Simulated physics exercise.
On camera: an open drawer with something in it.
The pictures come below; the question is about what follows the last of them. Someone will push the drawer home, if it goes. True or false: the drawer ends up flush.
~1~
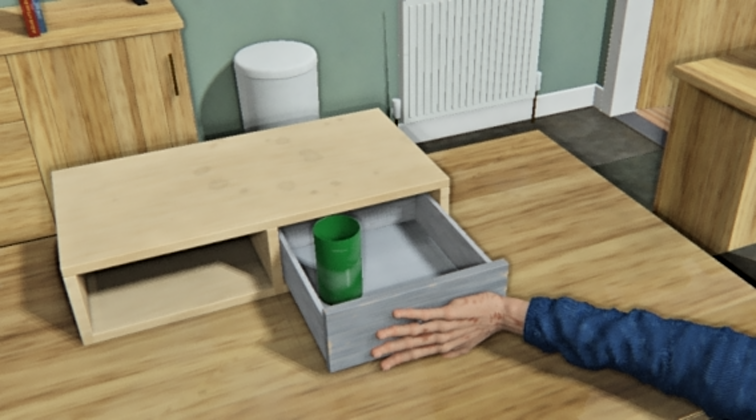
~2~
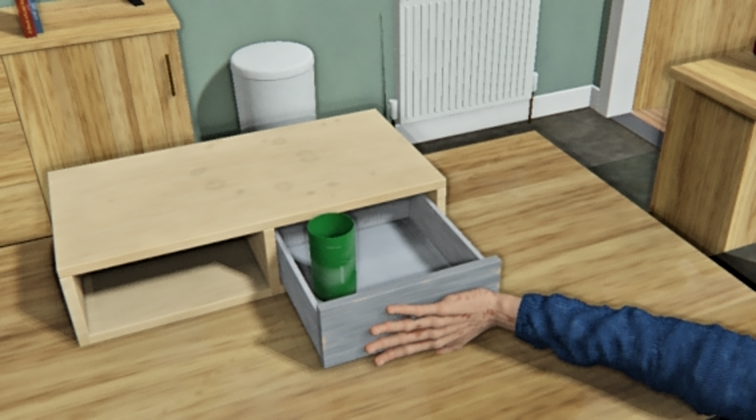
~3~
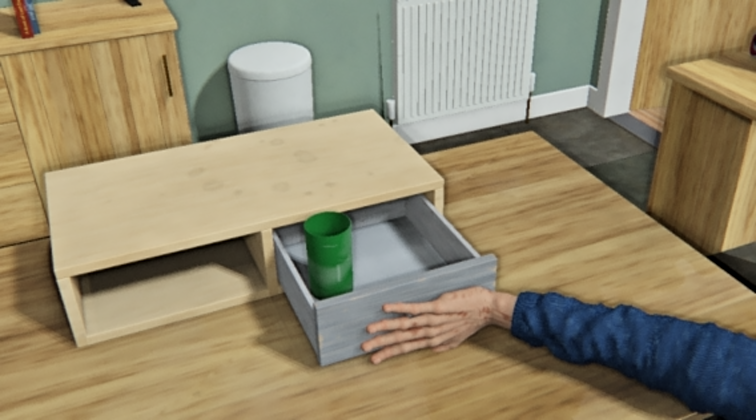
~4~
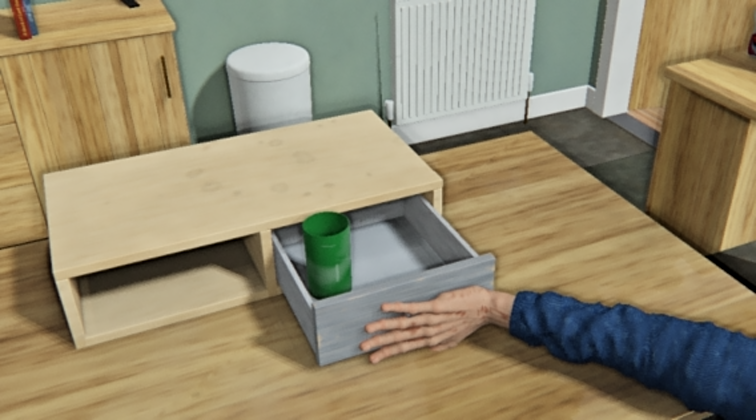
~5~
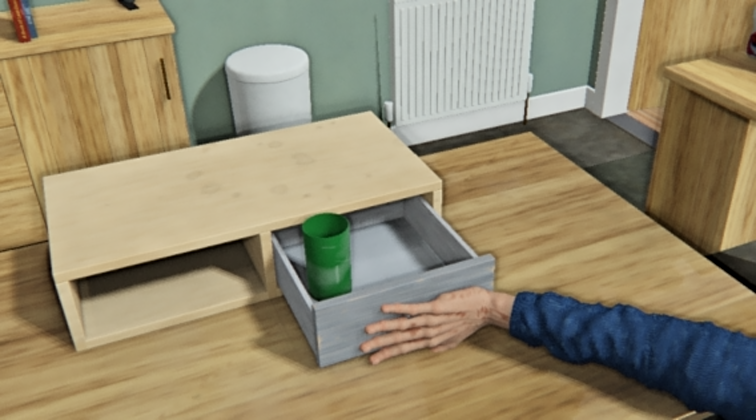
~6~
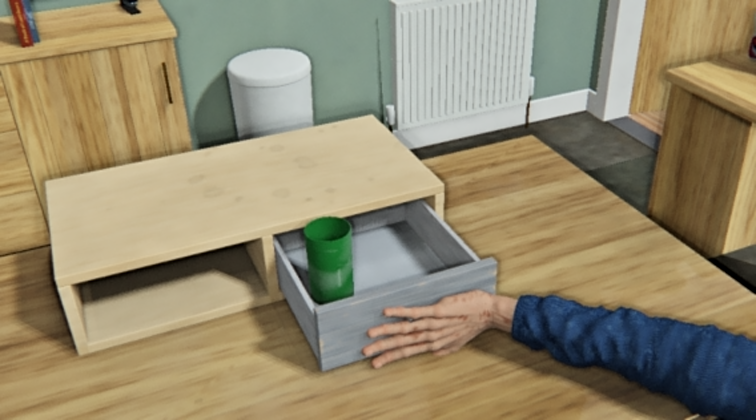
False, it stays ajar.
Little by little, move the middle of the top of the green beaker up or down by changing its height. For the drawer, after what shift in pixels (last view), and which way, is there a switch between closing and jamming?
12 pixels down.
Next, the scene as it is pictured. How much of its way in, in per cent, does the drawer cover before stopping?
Looks like some 55 per cent, give or take.
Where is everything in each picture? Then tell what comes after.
The first frame shows drawer (381, 263) wide open; green beaker (339, 262).
The second frame shows drawer (375, 260) wide open; chest (248, 212).
The third frame shows drawer (372, 258) wide open; green beaker (330, 257).
The fourth frame shows drawer (370, 258) wide open; chest (244, 213).
The fifth frame shows drawer (370, 260) wide open; green beaker (328, 259).
The sixth frame shows drawer (372, 263) wide open; chest (246, 219).
Then, 0.30 s on from there, drawer starting in.
Then, 0.46 s on from there, drawer about half in.
In the end, the drawer jams.
